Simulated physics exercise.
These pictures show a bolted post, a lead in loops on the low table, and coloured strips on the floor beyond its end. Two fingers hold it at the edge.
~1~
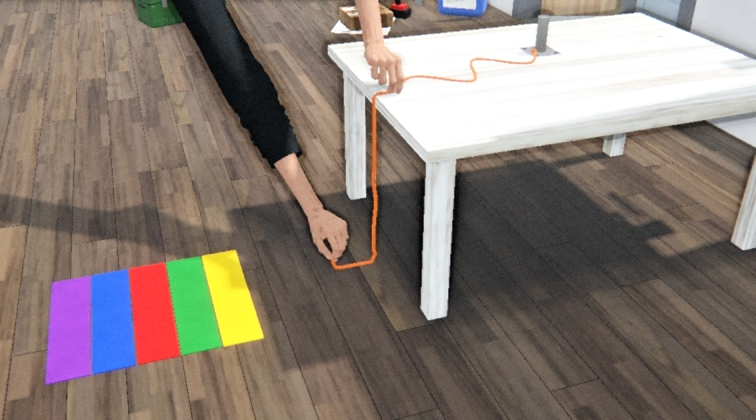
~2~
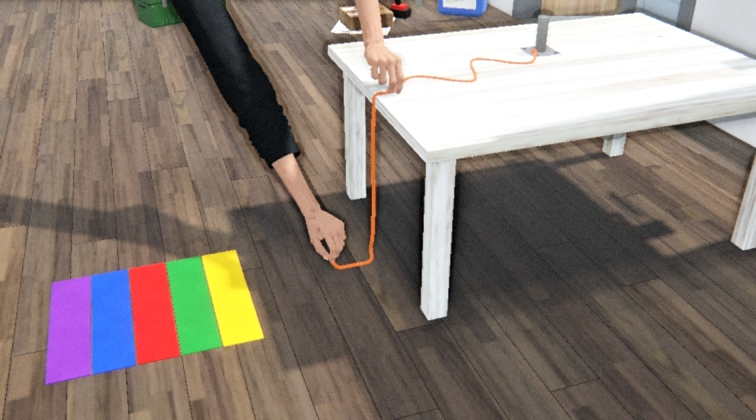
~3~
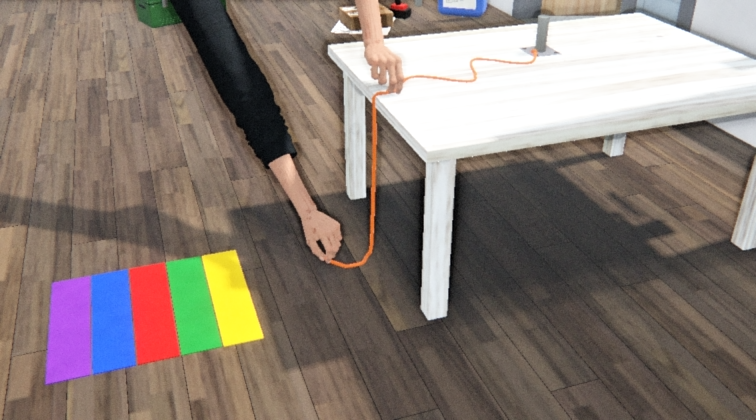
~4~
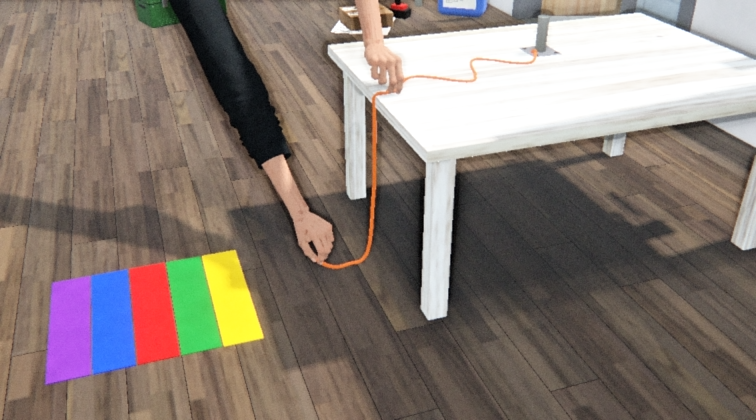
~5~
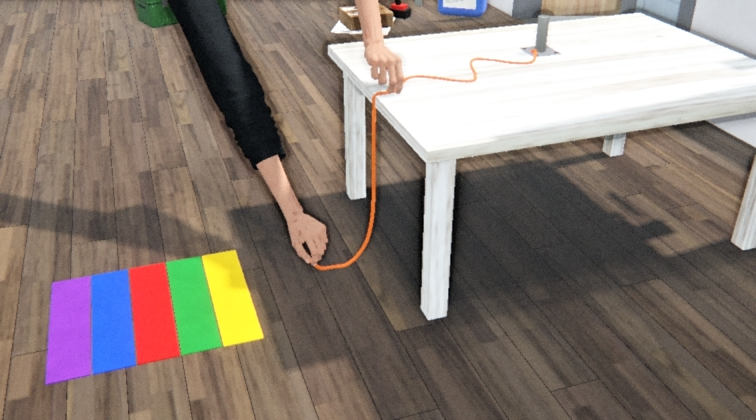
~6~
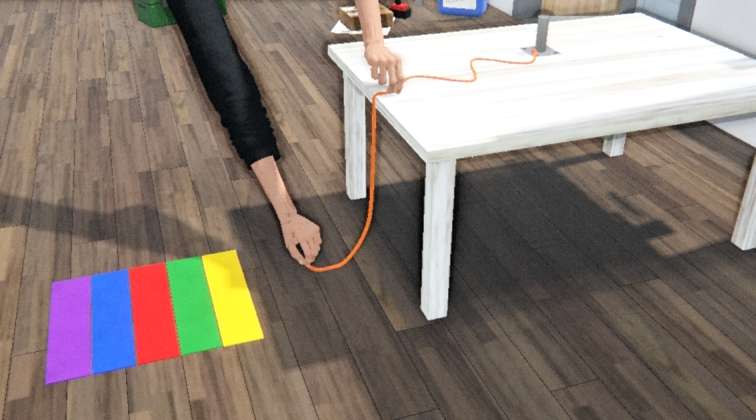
On a wooden floor beside a white table, one hand holds an orange cord at the table's edge while another draws its lower end slightly left, the hanging bend rounding out, with coloured strips lying to the left.
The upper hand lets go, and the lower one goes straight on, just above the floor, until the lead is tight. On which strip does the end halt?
It gets as far as the blue strip.
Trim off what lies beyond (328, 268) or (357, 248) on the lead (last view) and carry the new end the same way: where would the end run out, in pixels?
In that order: (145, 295) and (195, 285).
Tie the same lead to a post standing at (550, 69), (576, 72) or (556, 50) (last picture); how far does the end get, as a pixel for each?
Near (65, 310), (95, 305) and (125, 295).
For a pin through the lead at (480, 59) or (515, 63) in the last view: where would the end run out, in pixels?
Try by try, around (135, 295) and (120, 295).
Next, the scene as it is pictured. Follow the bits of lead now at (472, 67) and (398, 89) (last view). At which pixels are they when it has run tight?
The first at (438, 70), the second at (315, 123).
Early on, end near (169, 288); over red.
Midway, end near (125, 297); over blue.
At the end of the slack, end near (99, 302); over blue. The blue one.
